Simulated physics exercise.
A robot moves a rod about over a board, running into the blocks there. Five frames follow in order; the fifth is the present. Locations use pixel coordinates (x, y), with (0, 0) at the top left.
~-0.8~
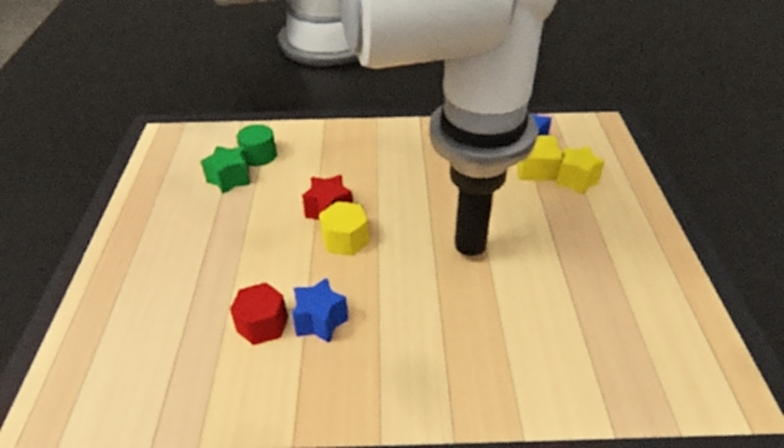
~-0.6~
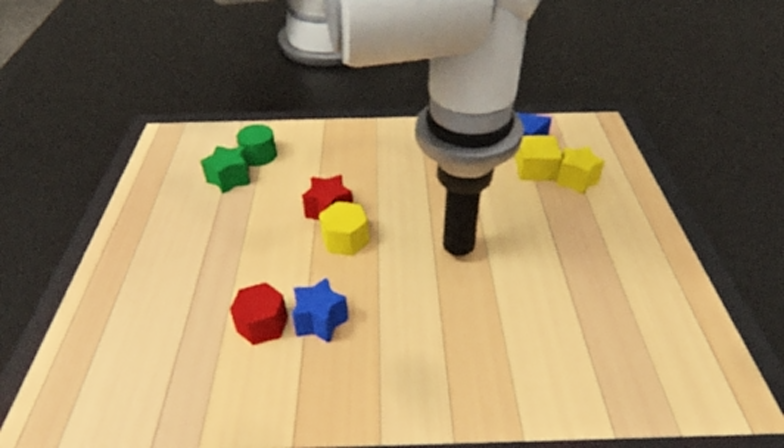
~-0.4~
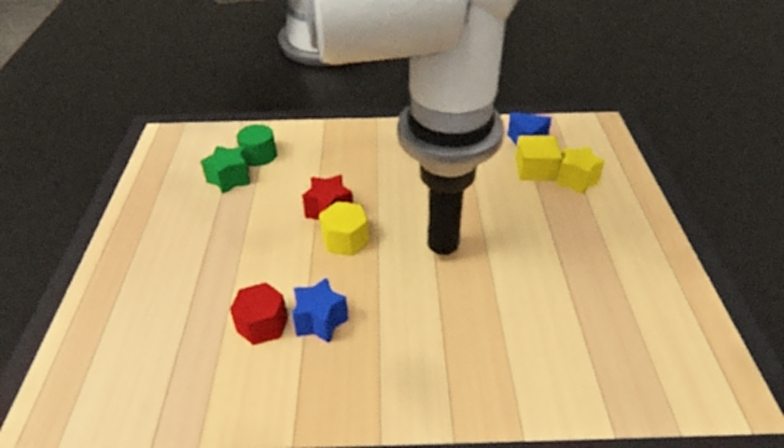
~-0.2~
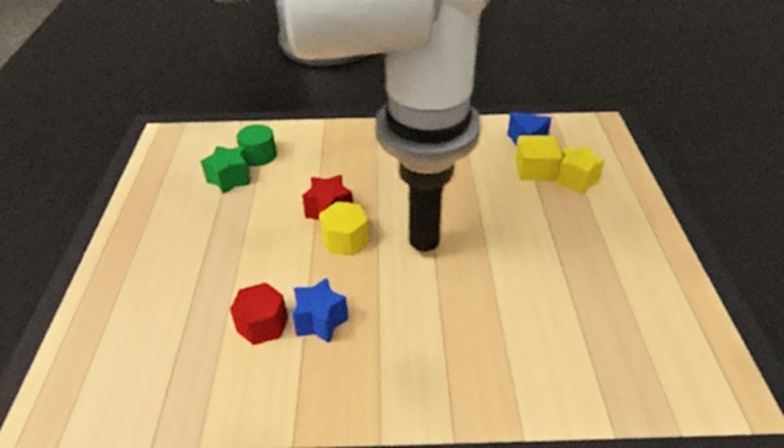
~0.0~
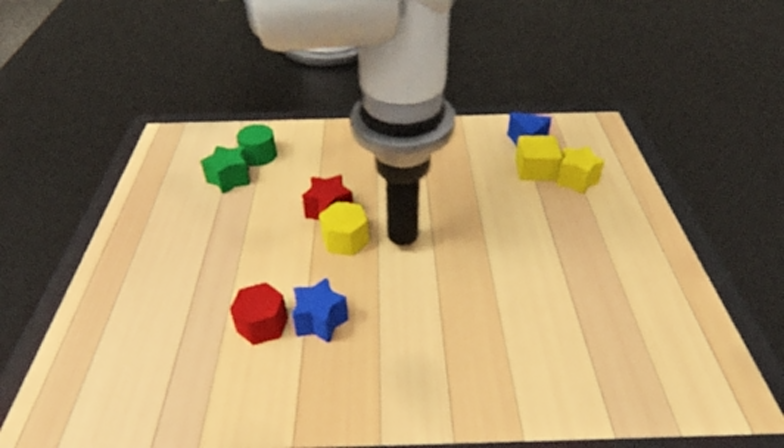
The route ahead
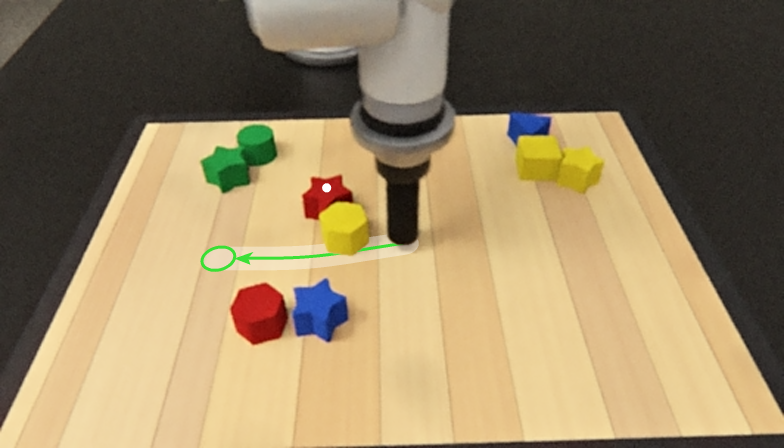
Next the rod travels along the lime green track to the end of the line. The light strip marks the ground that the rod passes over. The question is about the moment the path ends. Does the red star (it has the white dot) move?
I expect so.
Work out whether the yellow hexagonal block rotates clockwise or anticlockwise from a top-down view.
It turns clockwise.
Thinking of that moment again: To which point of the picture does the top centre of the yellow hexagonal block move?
My prediction: (279, 209).
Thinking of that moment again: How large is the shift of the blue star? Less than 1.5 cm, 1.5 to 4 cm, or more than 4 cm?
Distance: Less than 1.5 cm.
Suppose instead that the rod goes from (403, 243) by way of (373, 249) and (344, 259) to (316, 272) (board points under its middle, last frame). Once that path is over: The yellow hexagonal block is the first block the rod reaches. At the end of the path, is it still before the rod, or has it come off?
My prediction: No longer in front.
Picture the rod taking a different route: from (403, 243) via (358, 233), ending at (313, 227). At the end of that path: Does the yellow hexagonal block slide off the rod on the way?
No, I don't think so.
Path on the board, from (403, 243) through (343, 253) and (280, 258) to (218, 258); the dot is on the red star.
The first path, step by step. One third of the way, rod at (341, 244); red star at (320, 185), turned 35° clockwise; yellow hexagonal block at (307, 215), turned 30° clockwise.
Two thirds of the way, rod at (277, 250); red star at (319, 184), turned 40° clockwise; yellow hexagonal block at (280, 209), turned 105° clockwise.
At the end, rod at (216, 250); blue star in place; red star at (319, 184), turned 40° clockwise; yellow hexagonal block at (279, 209), turned 105° clockwise.
